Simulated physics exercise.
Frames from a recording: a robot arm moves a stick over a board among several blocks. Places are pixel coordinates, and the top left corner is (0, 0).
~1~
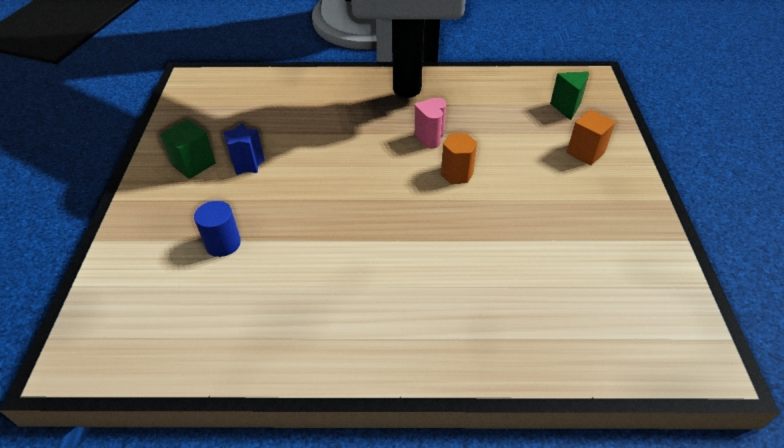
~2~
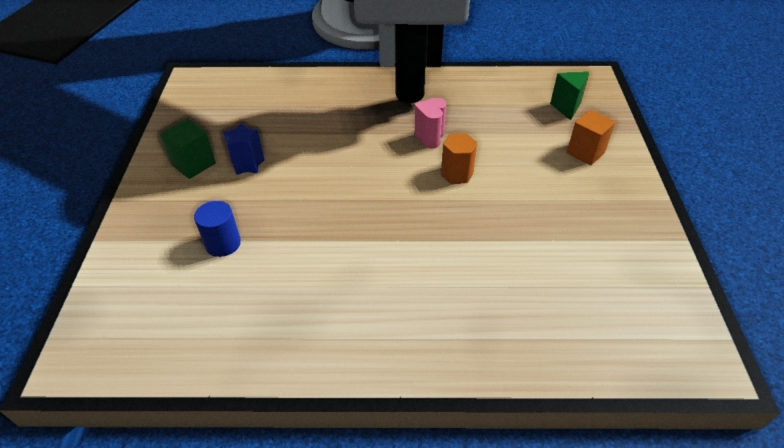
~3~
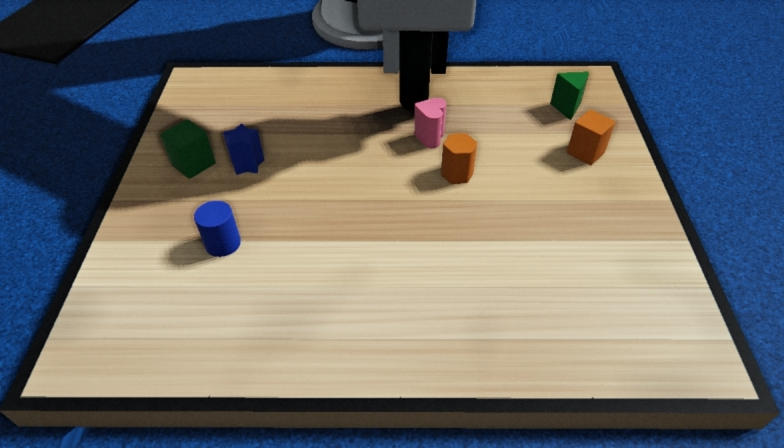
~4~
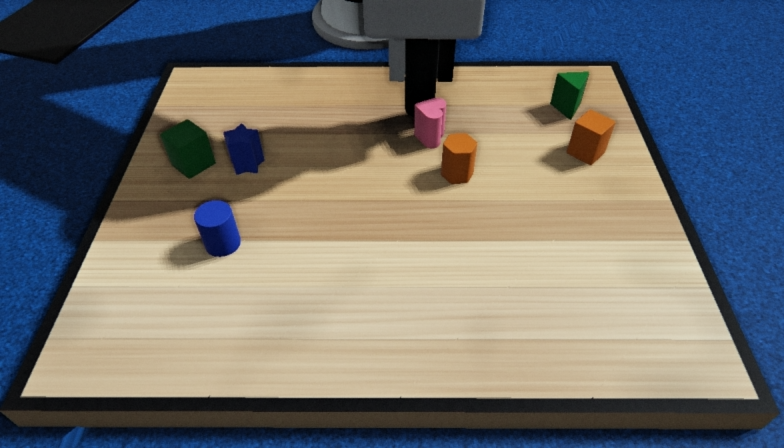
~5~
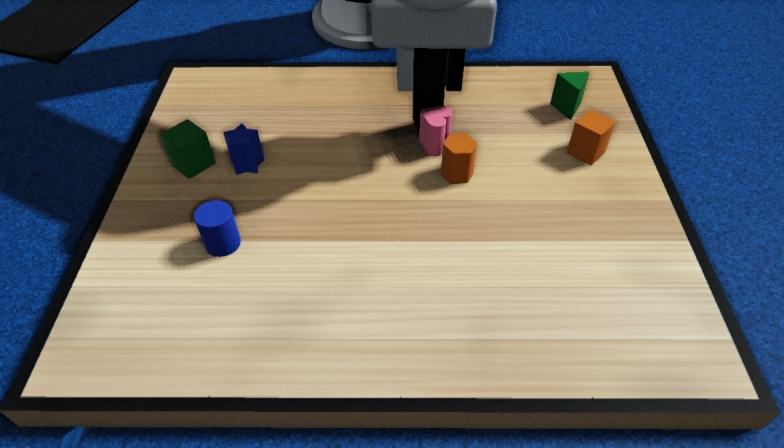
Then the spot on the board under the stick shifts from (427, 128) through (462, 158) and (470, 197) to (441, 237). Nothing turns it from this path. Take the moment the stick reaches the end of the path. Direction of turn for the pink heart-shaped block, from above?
Short answer: Clockwise.
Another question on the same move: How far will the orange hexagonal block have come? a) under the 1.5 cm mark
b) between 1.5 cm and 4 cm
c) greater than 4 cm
It's c.
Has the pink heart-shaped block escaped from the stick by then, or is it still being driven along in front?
I think the stick loses the pink heart-shaped block somewhere along the way.
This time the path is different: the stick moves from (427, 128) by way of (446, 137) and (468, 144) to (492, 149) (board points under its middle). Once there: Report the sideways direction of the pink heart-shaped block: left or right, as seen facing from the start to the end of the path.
Right side.
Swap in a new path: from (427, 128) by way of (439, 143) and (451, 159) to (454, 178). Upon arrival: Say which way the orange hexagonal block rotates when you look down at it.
The turn is anti-clockwise.
On the path given first. One third of the way, stick (463, 150); pink heart-shaped block (447, 143), turned 50° clockwise; orange hexagonal block (467, 160), turned 30° anticlockwise.
Two thirds of the way, stick (471, 189); pink heart-shaped block (444, 147), turned 75° clockwise; orange hexagonal block (461, 188), turned 25° anticlockwise.
At the end, stick (442, 229); pink heart-shaped block (444, 147), turned 75° clockwise; orange hexagonal block (435, 233), turned 45° anticlockwise.
